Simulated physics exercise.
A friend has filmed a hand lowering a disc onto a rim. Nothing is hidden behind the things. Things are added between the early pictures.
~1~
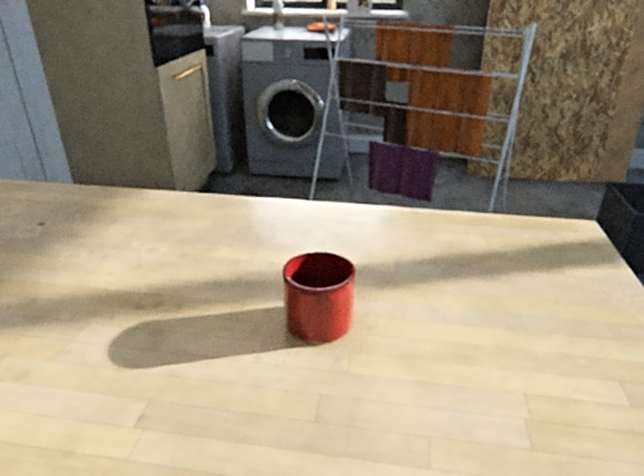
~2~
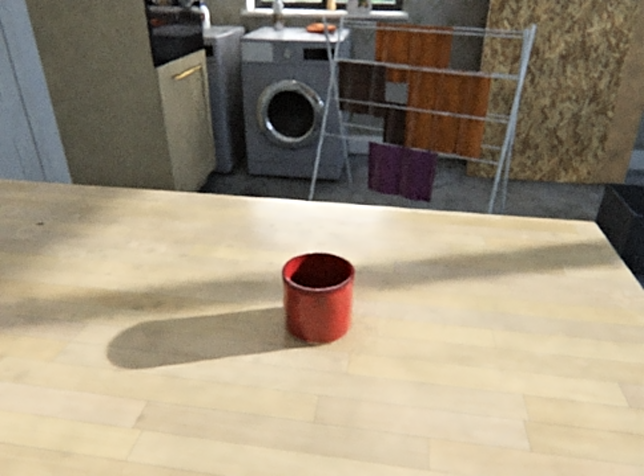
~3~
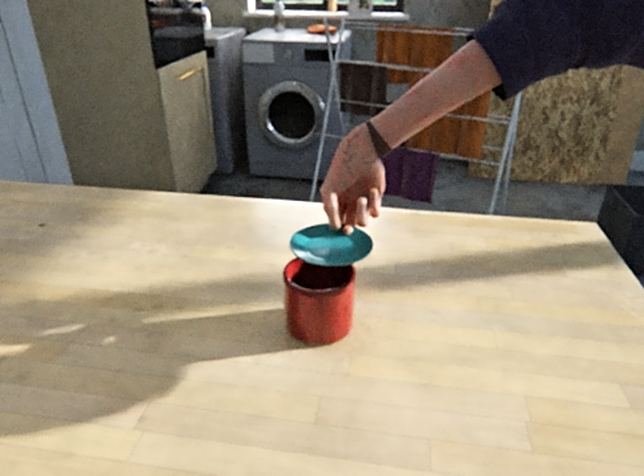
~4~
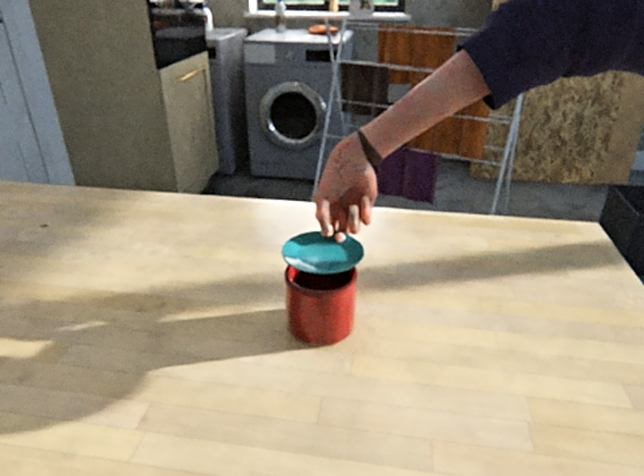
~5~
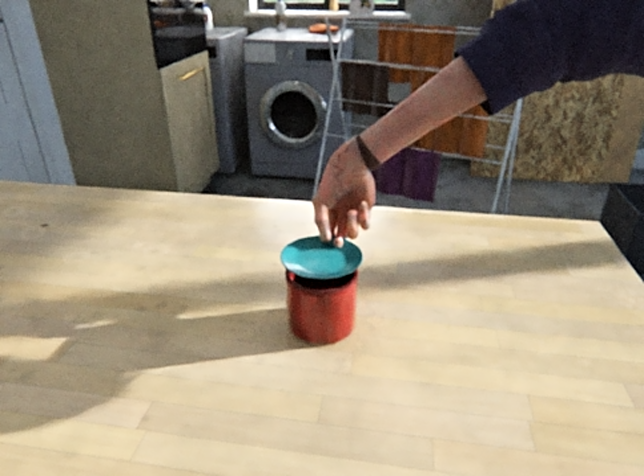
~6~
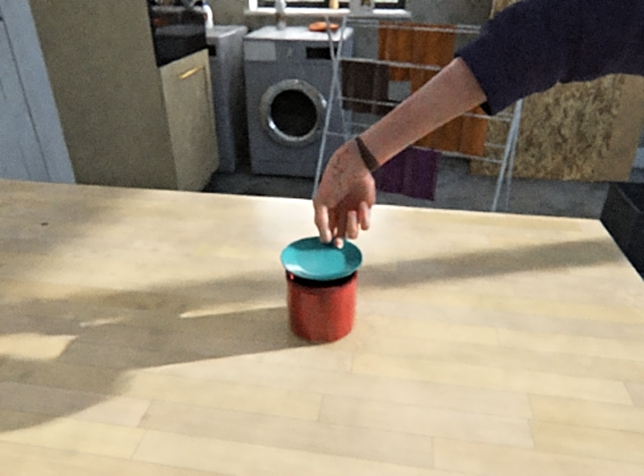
A hand lowers a turquoise plate onto the rim of a red jar and holds it.
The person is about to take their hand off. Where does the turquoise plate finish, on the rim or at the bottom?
The turquoise plate works as a lid.
Then, 0.10 s after the last picture, turquoise plate sitting on the rim near (322, 265).
At rest, the turquoise plate rests on the rim, near (322, 265).
